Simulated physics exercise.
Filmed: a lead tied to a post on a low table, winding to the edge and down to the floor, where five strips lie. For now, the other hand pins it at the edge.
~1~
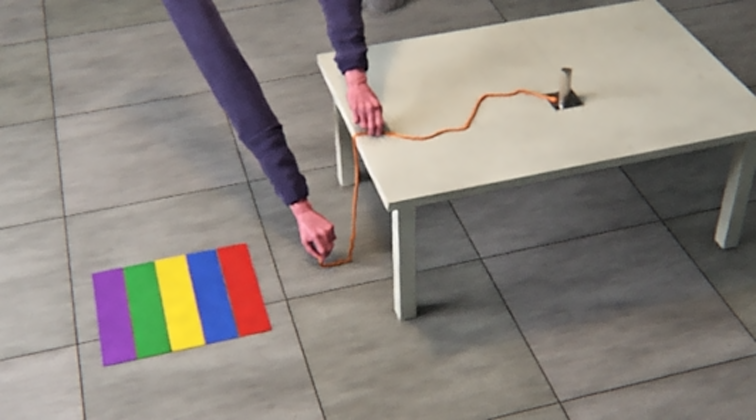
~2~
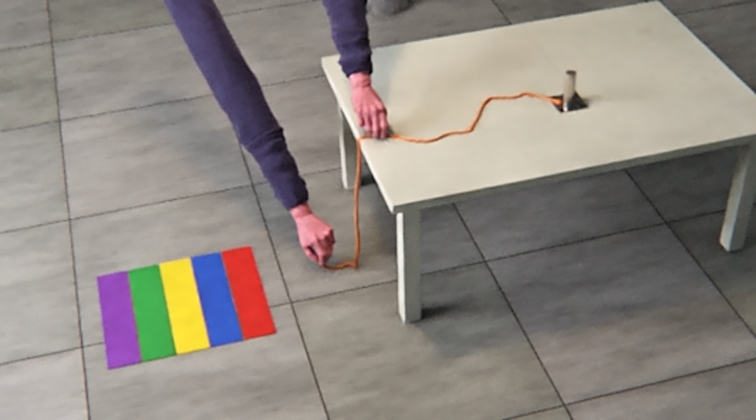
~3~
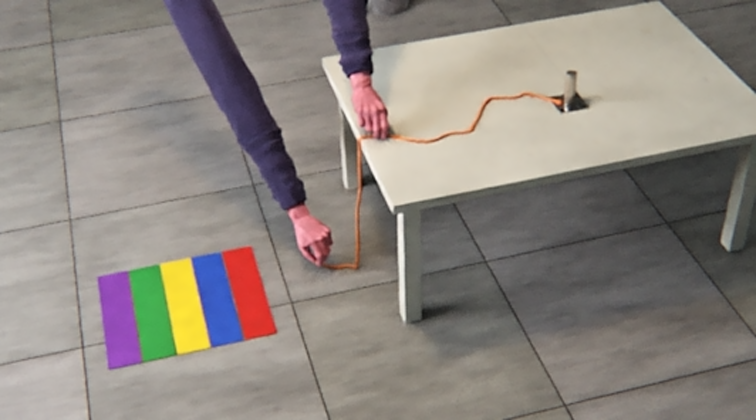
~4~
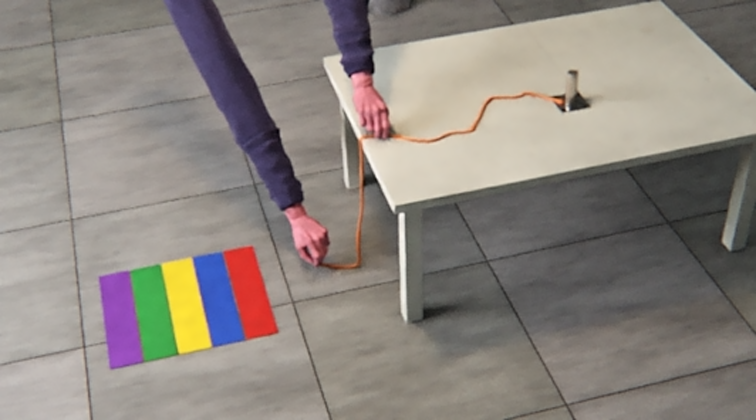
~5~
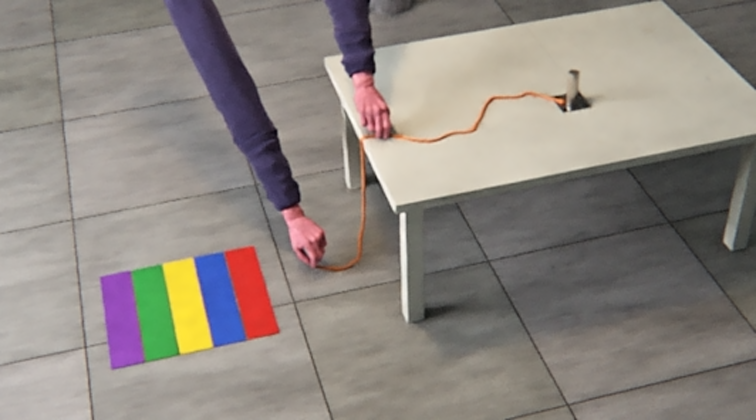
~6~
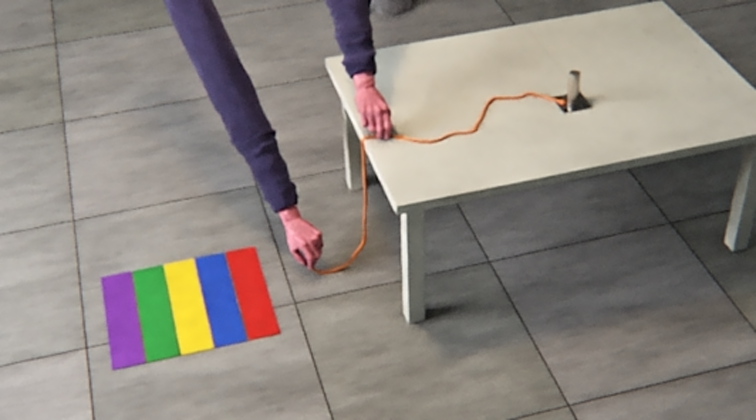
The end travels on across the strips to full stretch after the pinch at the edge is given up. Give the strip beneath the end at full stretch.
Green strip.
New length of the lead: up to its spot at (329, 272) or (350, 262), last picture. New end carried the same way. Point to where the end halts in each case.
You'd find it around (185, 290) the first time and around (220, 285) the second.
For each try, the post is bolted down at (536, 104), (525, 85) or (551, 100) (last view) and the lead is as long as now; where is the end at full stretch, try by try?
Taking the tries in turn, you get (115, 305), (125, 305) and (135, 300).
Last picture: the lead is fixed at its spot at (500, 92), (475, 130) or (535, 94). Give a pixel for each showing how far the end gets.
Approximately (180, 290), (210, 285) and (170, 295), respectively.
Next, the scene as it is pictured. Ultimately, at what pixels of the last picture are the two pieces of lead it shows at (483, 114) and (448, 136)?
(458, 125), then (397, 135).
Soon after, end near (219, 284); over blue.
Then, end near (180, 292); over yellow.
At full stretch, end near (156, 297); over green. It halts on the green strip.
